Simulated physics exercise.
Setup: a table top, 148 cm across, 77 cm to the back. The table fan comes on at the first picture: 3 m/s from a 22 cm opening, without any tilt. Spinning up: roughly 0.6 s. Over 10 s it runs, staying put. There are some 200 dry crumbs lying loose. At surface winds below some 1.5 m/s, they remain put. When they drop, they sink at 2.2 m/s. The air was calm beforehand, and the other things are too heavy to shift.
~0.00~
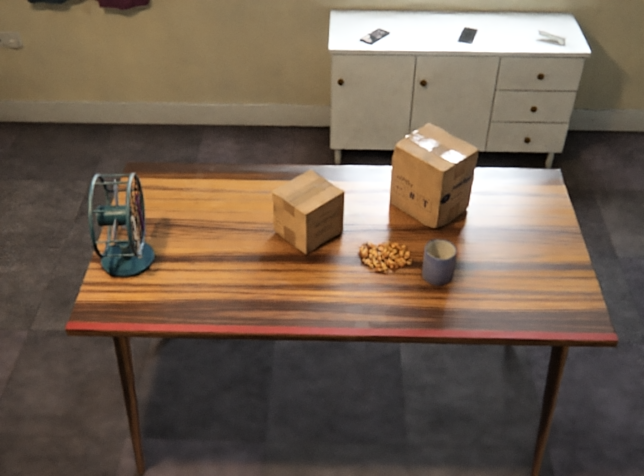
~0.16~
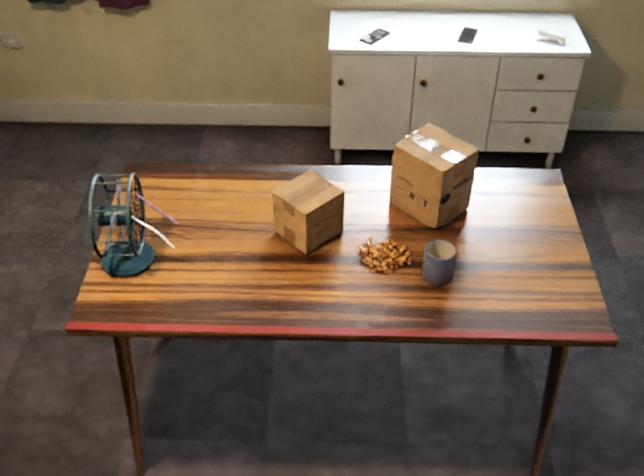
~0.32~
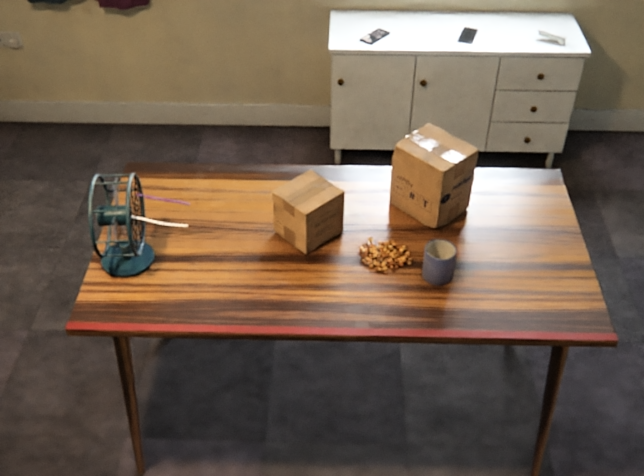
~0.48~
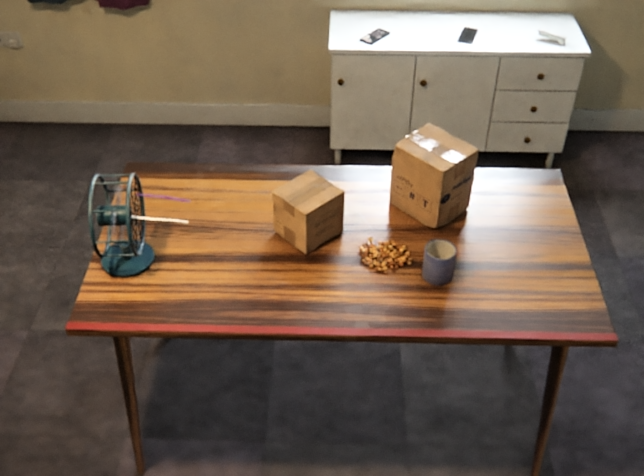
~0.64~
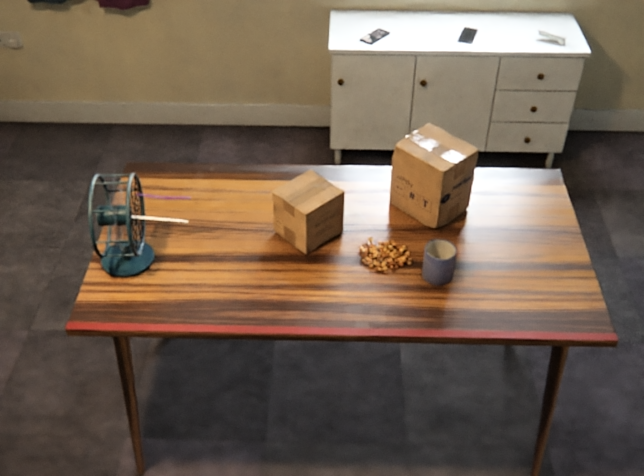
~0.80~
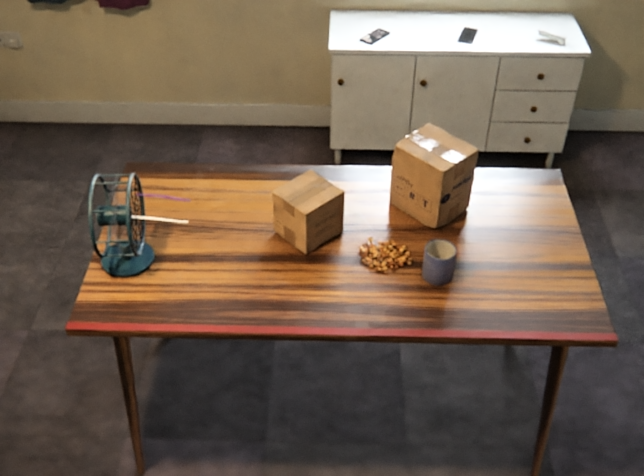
The clip shows a teal fan at the left of a striped wooden table as two thin ribbons lift from it and stream rightward, while two cardboard boxes, a pile of brown crumbs and a grey mug stay still.
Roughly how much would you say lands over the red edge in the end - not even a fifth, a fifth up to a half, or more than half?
I'd say not even a fifth.
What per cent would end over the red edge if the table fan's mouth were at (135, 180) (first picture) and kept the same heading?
Estimate: About 5 %.
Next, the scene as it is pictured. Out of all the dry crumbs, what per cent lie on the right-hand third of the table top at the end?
Share at the end: Close to 40 %.
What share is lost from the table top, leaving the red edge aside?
That lands at some 0 %.
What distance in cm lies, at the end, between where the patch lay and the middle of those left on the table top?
Roughly 10 centimetres.
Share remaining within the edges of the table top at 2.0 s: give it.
Roughly 100 %.
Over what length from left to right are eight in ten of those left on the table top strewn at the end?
50 cm, give or take.
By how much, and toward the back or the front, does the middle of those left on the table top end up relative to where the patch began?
The middle ends nearer the back side, some 5 cm from where the patch began.
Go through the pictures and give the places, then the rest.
The middle of the dry crumbs is near (383, 256), none has stirred yet and the mouth of the table fan is at (118, 215), in the first picture.
The middle of the dry crumbs is near (383, 254), none has stirred yet and the red edge is centred on (340, 335), in the second picture.
The middle of the dry crumbs is near (383, 254), none has stirred yet, the top of a mug is at (441, 249) and the top of a box is at (308, 191), in the third picture.
The middle of the dry crumbs is near (383, 254) and none has stirred yet, in the fourth picture.
The middle of the dry crumbs is near (383, 254) and none has stirred yet, in the fifth picture.
The middle of the dry crumbs is near (383, 254) and none has stirred yet, in the sixth picture.
After 2.0 s, 94 % are on the move or not yet settled, 0 % are over the red edge; the middle of those still in play is near (404, 247).
After 3.2 s, 84 % are on the move or not yet settled, 0 % are over the red edge; the middle of those still in play is near (406, 246).
After 5.5 s, 79 % are on the move or not yet settled, 0 % are over the red edge; the middle of those still in play is near (409, 245).
After 10.0 s, at the end, 0 % are over the red edge; the middle of those still in play is near (408, 245).
